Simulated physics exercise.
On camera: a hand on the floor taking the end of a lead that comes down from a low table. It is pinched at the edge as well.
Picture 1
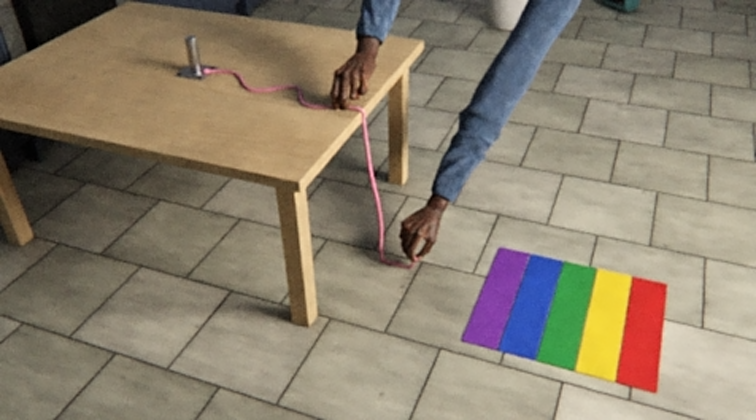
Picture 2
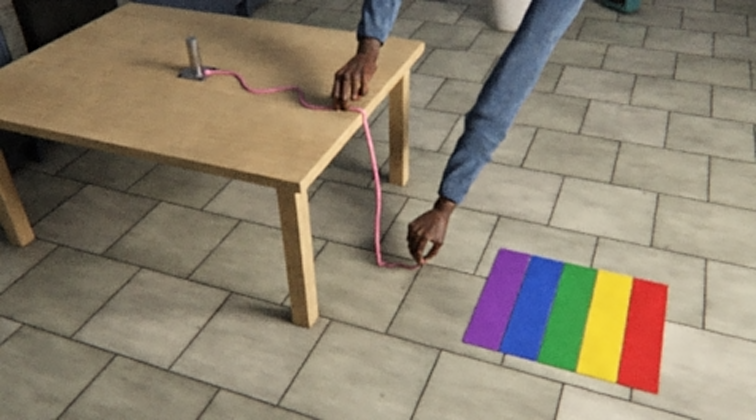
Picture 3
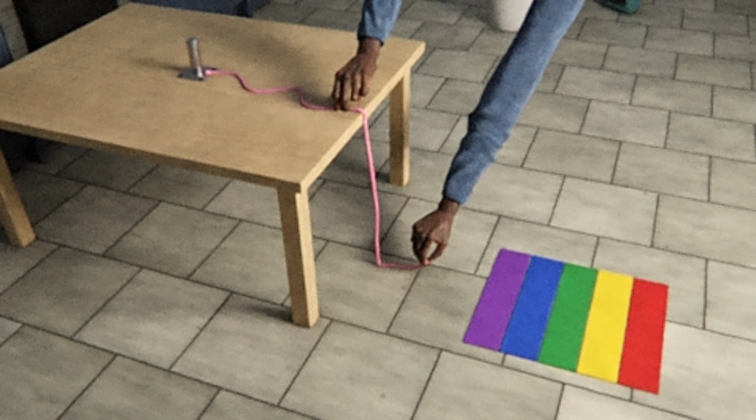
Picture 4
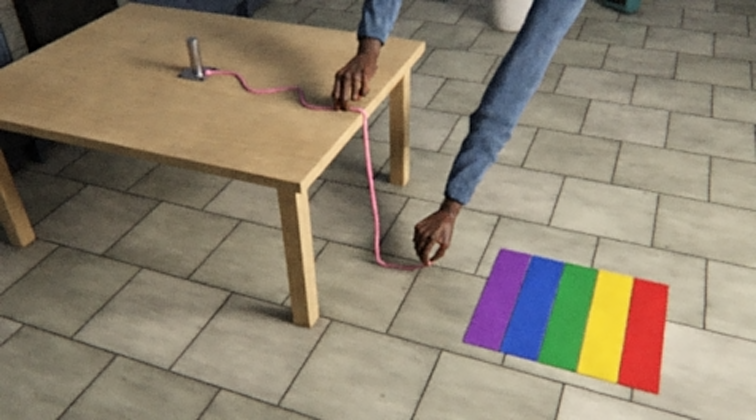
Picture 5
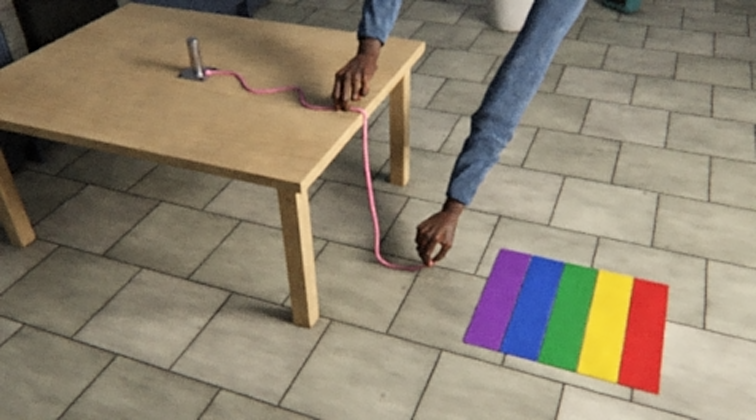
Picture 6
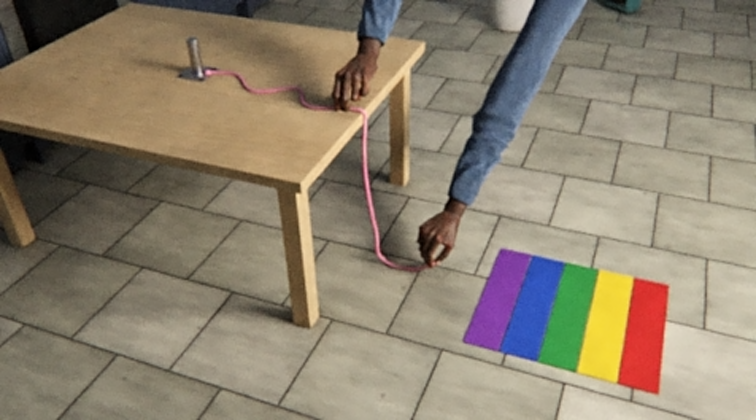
The clip opens on a pink cord running from a small metal post across a low wooden table and down to the tiled floor, pinched by one hand at the table's edge and another below. The lower hand draws the cord's end slightly right, toward a rainbow-striped patch, while the upper hand stays put.
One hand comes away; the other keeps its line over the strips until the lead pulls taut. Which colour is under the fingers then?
It halts on the green strip.
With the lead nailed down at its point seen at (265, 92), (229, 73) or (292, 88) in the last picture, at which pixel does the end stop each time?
In that order: (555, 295), (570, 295) and (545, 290).
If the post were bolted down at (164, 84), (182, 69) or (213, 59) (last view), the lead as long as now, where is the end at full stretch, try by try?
About (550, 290), (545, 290) and (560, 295).
Soon after, end near (507, 281); over purple.
Then, end near (548, 291); over blue.
At full stretch, end near (574, 297); over green. Over green.
